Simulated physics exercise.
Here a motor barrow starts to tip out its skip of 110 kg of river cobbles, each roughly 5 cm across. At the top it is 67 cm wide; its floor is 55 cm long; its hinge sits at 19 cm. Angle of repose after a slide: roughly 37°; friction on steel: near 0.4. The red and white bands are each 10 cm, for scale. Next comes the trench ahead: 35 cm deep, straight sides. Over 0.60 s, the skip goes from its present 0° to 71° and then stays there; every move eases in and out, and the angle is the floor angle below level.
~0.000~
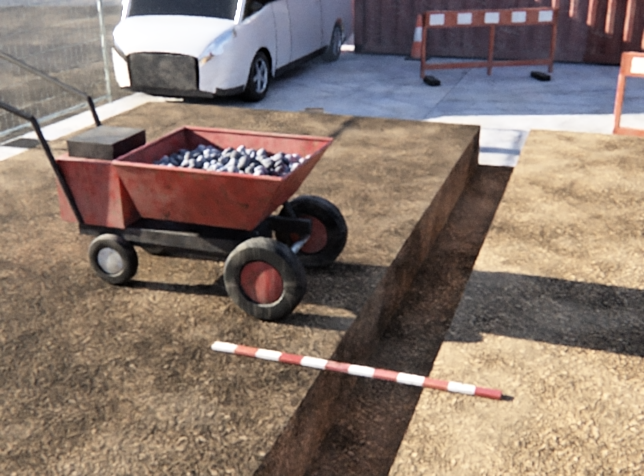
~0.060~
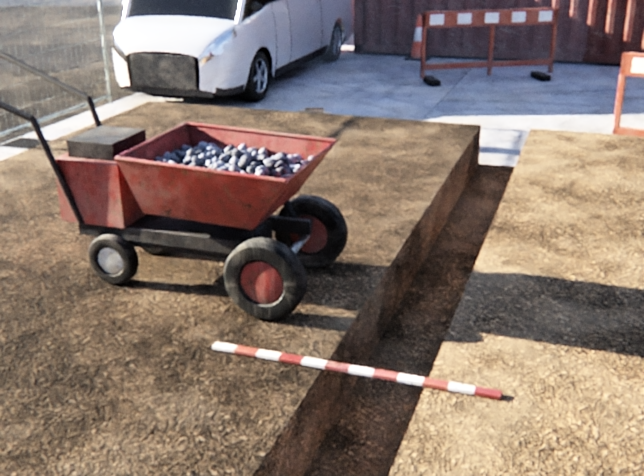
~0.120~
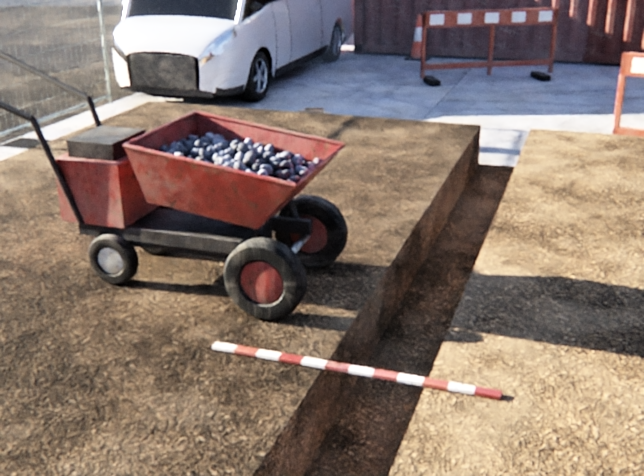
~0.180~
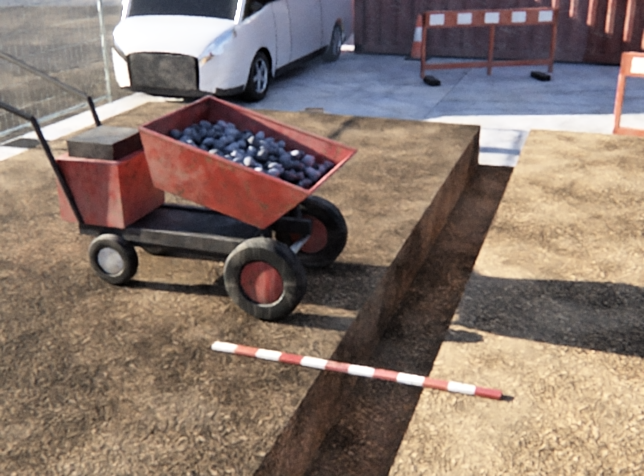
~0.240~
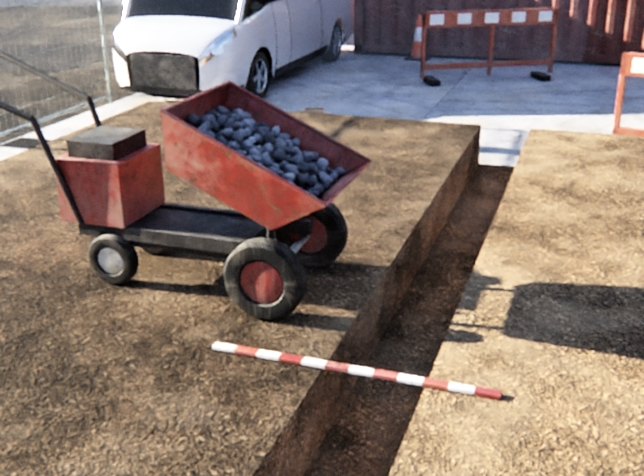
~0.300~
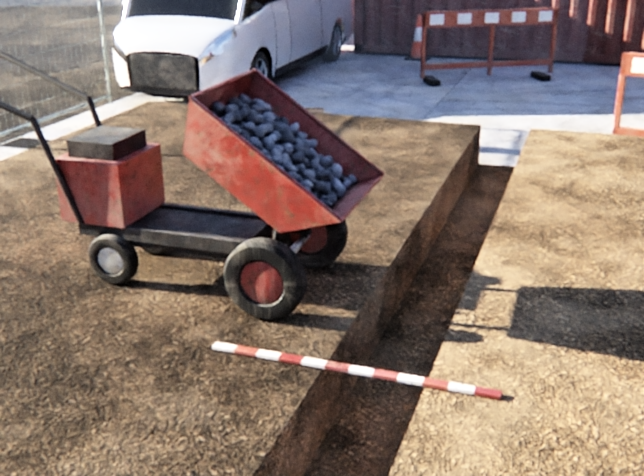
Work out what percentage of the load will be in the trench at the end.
It comes to roughly 60 percent of the load.
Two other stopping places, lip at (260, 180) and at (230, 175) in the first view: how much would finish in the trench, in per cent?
Around 85 and then 95 percent.
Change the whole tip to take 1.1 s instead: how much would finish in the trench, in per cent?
Estimate: About 85 %.
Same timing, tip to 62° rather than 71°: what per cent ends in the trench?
Then roughly 50 percent.
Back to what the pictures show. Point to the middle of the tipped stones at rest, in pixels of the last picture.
Somewhere near pixel (440, 361).
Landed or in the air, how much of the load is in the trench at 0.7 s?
Roughly 20% by that time.
After 0.4 s the floor is at 60°; 100 % in the skip; the foremost stones are at (361, 224).
After 0.7 s the floor is at 71°; 80 % in the skip, 20 % in the trench; the foremost stones are at (449, 301).
After 1.0 s the floor is at 71°; 17 % in the skip, 43 % in the trench, 40 % past the trench; the foremost stones are at (633, 339).
After 3.0 s the floor is at 71°; 0 % in the skip, 60 % in the trench, 40 % past the trench; the foremost stones are past the picture's edge.
